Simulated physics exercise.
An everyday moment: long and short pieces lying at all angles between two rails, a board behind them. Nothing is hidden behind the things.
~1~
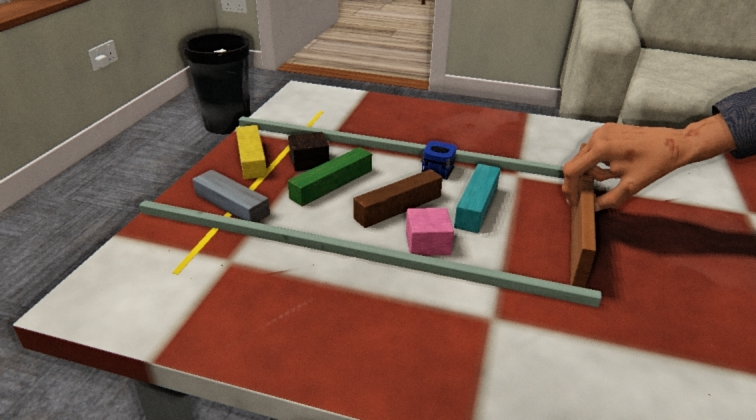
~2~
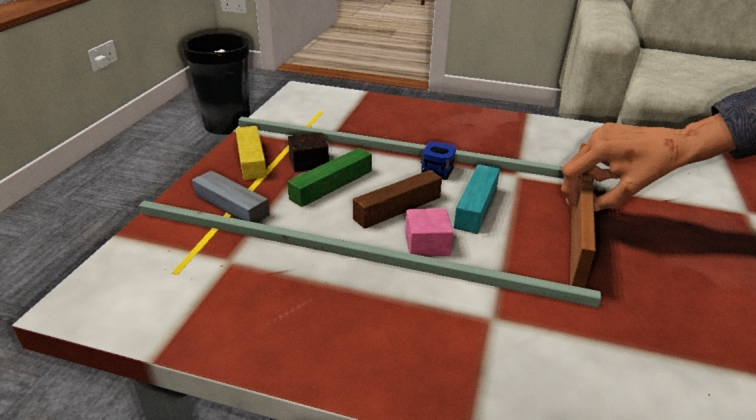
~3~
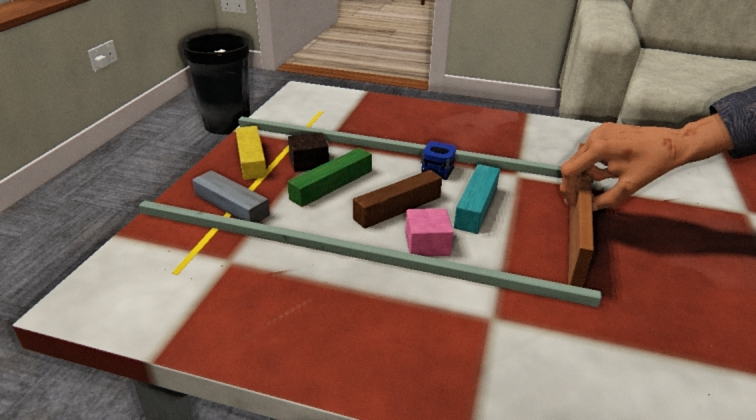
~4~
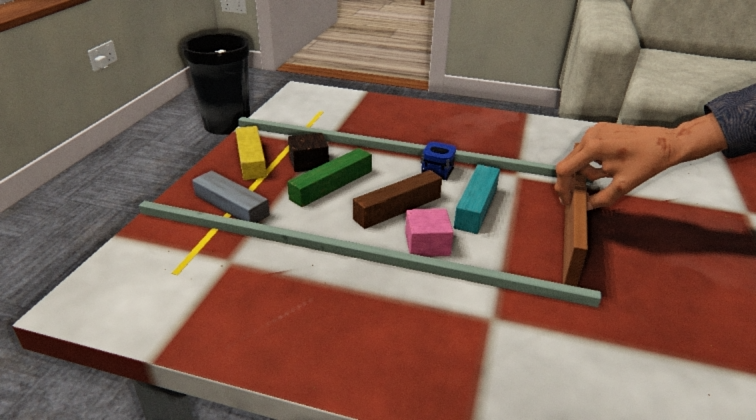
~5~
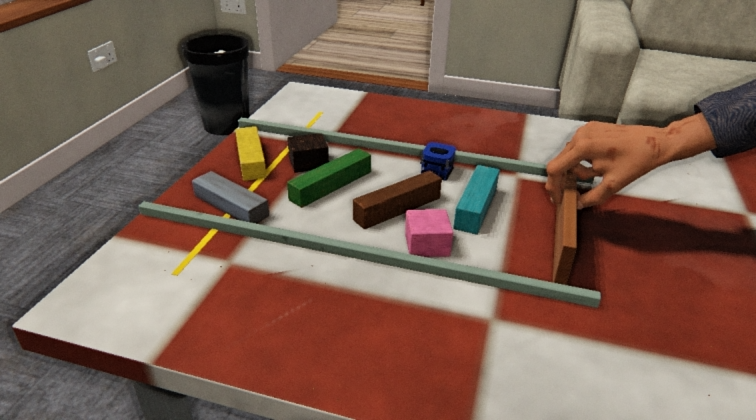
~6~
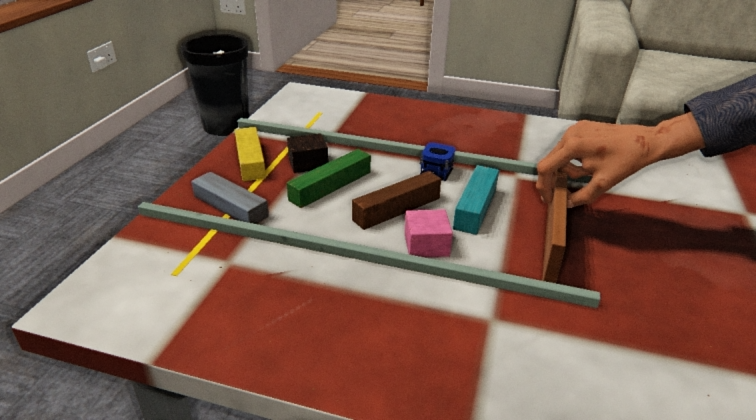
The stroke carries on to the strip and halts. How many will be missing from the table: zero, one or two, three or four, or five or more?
Outcome: The number that fall off is one or two.
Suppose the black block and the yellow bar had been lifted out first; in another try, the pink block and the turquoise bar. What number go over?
It would be 0 and 0.
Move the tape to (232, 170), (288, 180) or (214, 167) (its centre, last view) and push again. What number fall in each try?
Down on the floor: 4, 0 and 5.
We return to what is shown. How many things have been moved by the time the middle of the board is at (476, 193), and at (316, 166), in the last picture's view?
1 and 8.
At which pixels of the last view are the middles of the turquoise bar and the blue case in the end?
About (257, 161), and the other about (277, 136).
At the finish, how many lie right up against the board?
In contact: 3.
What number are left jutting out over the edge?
Overhanging: 1.
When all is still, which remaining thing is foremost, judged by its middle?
It is the grey stick.
Soon after, none off yet; yellow bar at rest near (250, 153); grey stick at rest near (230, 198); black block at rest near (308, 153).
Then, none off yet; yellow bar at rest near (250, 153); grey stick at rest near (230, 198); black block moved about its own width near (287, 148).
By the end, the number that fall off is one or two; fallen, black block and yellow bar.
